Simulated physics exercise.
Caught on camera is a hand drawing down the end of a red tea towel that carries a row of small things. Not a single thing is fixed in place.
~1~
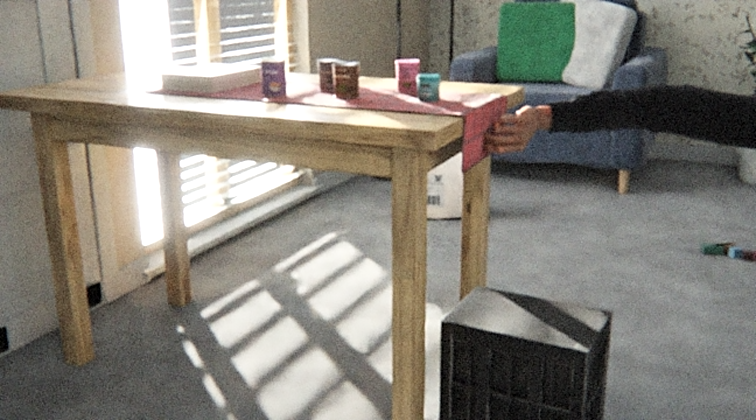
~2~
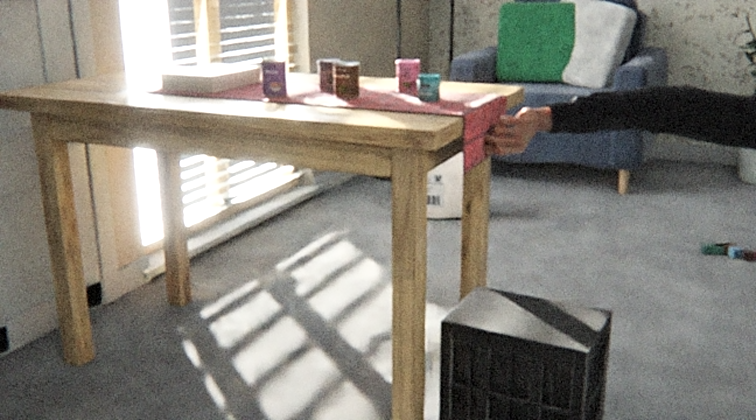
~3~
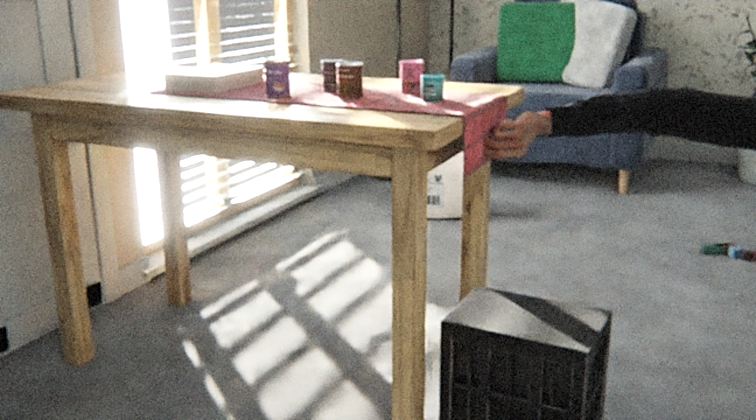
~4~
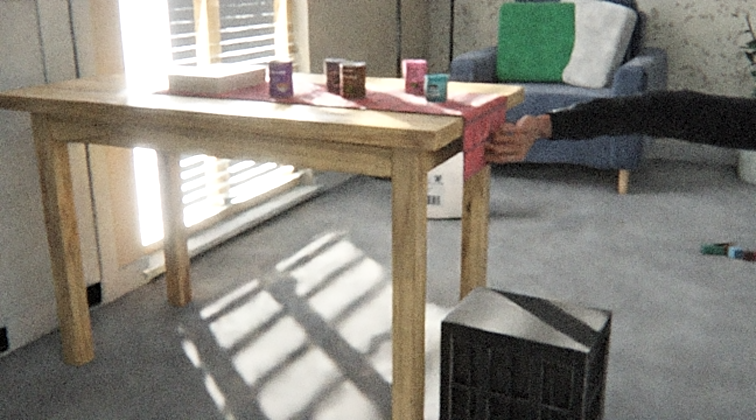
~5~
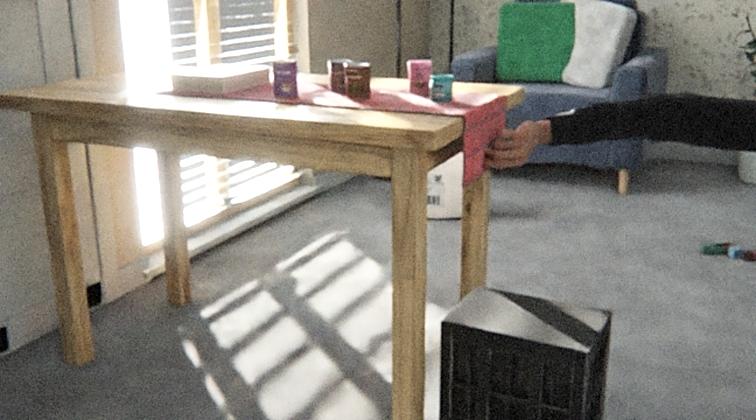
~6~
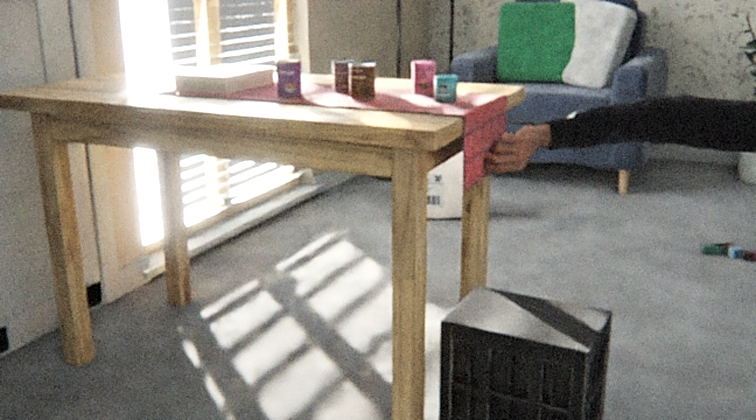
A hand slowly draws a red cloth down the table's end, shifting small cans slightly right.
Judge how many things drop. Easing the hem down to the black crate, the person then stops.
The top is going to lose three items.
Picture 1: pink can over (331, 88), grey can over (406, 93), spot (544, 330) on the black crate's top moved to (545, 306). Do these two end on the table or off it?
Pink can stays, grey can is gone.
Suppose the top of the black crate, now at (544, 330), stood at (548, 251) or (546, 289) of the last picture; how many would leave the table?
The count: 1 and 2.
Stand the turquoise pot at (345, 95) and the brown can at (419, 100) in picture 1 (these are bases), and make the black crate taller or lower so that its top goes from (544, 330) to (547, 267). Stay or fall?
The turquoise pot ends up on top while the brown can ends up off.
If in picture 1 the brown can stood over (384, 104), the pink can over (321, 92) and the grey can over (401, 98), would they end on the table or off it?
Of these three, the brown can takes a tumble, the pink can rides it out, the grey can takes a tumble.
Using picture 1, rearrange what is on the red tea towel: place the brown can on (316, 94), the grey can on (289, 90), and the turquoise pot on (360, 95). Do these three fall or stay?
Watch the brown can hang on, the grey can hang on and the turquoise pot go down.
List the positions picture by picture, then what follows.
In the first frame, hem (461, 173); turquoise pot (429, 75); pink can (408, 61); brown can (346, 63); grey can (329, 60); purple can (273, 59); top of the crate (544, 330).
In the second frame, hem (463, 175); turquoise pot (429, 75).
In the third frame, hem (463, 178); pink can (411, 61).
In the fourth frame, hem (463, 183); brown can (354, 63); top of the crate (544, 330).
In the fifth frame, hem (462, 188); grey can (340, 61).
In the sixth frame, hem (463, 193); turquoise pot (446, 76); pink can (424, 62); brown can (362, 64); grey can (344, 61); purple can (288, 60).
Early on, hem near (485, 238); turquoise pot gone.
Midway, hem on the crate; turquoise pot and pink can gone.
Finally, hem on the crate; turquoise pot, pink can and brown can gone. It carries off three.
